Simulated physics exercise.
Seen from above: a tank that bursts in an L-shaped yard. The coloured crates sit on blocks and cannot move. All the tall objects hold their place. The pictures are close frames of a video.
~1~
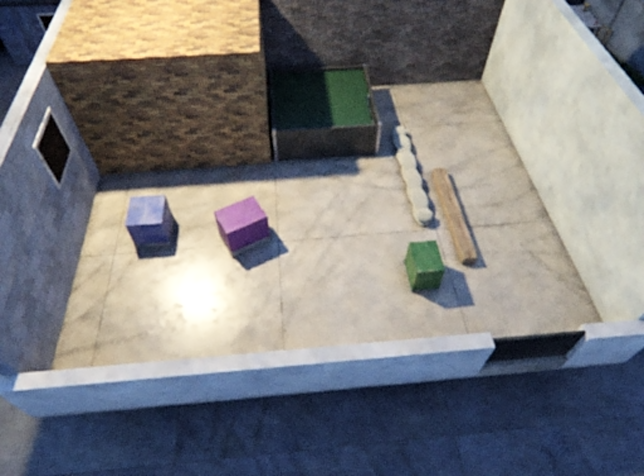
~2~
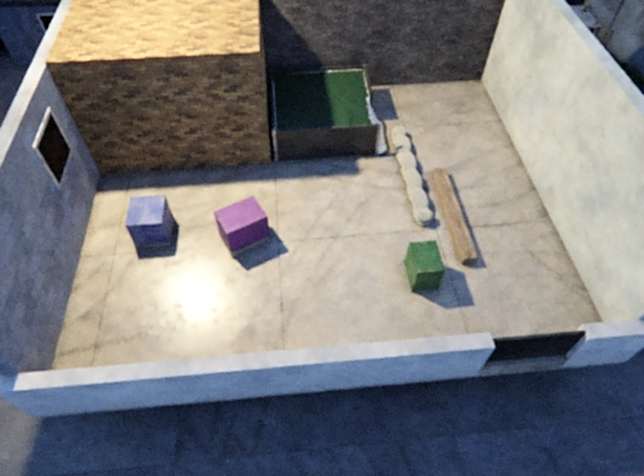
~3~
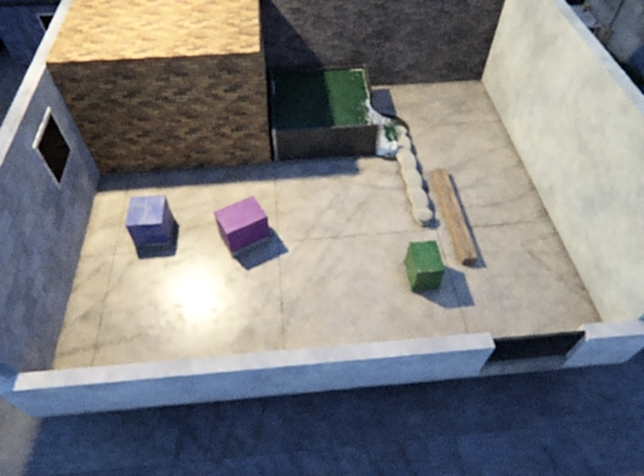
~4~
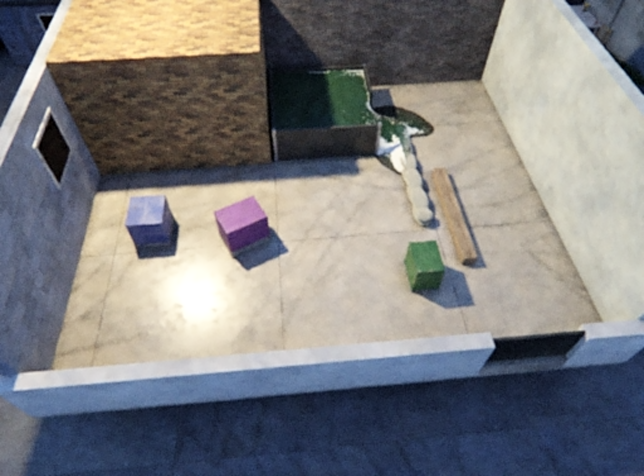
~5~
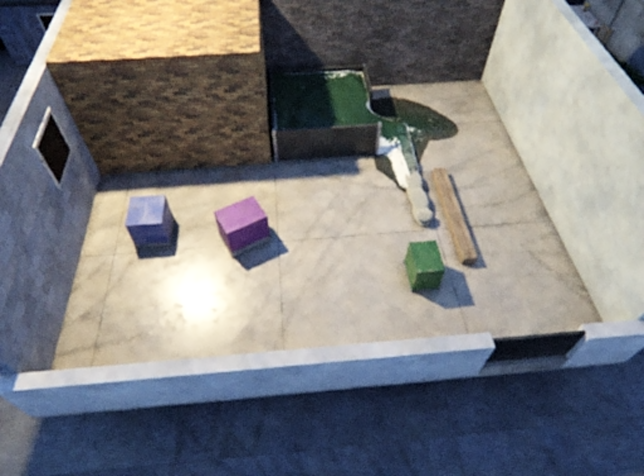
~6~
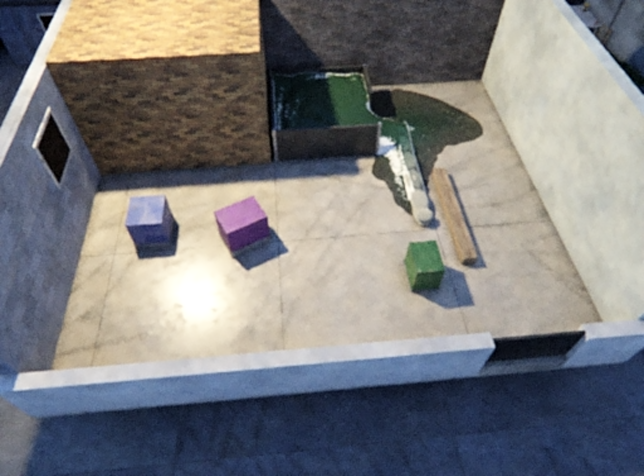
Dark green liquid pours from the right side of a tank and spreads across the pale floor.
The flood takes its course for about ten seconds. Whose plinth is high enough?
In the end: The green crate gets wet; the purple crate stays dry; the blue crate stays dry.
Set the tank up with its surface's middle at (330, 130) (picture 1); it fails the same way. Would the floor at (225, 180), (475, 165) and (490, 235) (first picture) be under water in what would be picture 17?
In turn: Not flooded, under water, under water.
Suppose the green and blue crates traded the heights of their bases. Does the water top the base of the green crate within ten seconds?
My reading: The green one is topped.
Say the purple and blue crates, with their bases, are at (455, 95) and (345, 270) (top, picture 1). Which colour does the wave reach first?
That is the purple-painted one.
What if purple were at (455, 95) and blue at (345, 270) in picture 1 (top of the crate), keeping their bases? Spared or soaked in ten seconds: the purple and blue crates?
Purple is soaked, blue takes water.
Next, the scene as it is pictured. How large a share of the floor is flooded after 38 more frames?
Close to 70 %.
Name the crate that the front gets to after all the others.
Last comes the one in blue.
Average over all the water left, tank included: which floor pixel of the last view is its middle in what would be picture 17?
At about (371, 134).
A moment on, water covers 25 % of the floor; the green crate water round its plinth, the purple crate not reached, the blue crate not reached.
Next, water covers 35 % of the floor; the green crate water round its plinth, the purple crate not reached, the blue crate not reached.
Then, water covers 55 % of the floor; the green crate water round its plinth, the purple crate water round its plinth, the blue crate not reached.
Later, water covers 70 % of the floor; the green crate water round its plinth, the purple crate water round its plinth, the blue crate not reached.
In the end, water covers 85 % of the floor; the green crate was topped, the purple crate stayed above the water, the blue crate stayed above the water.
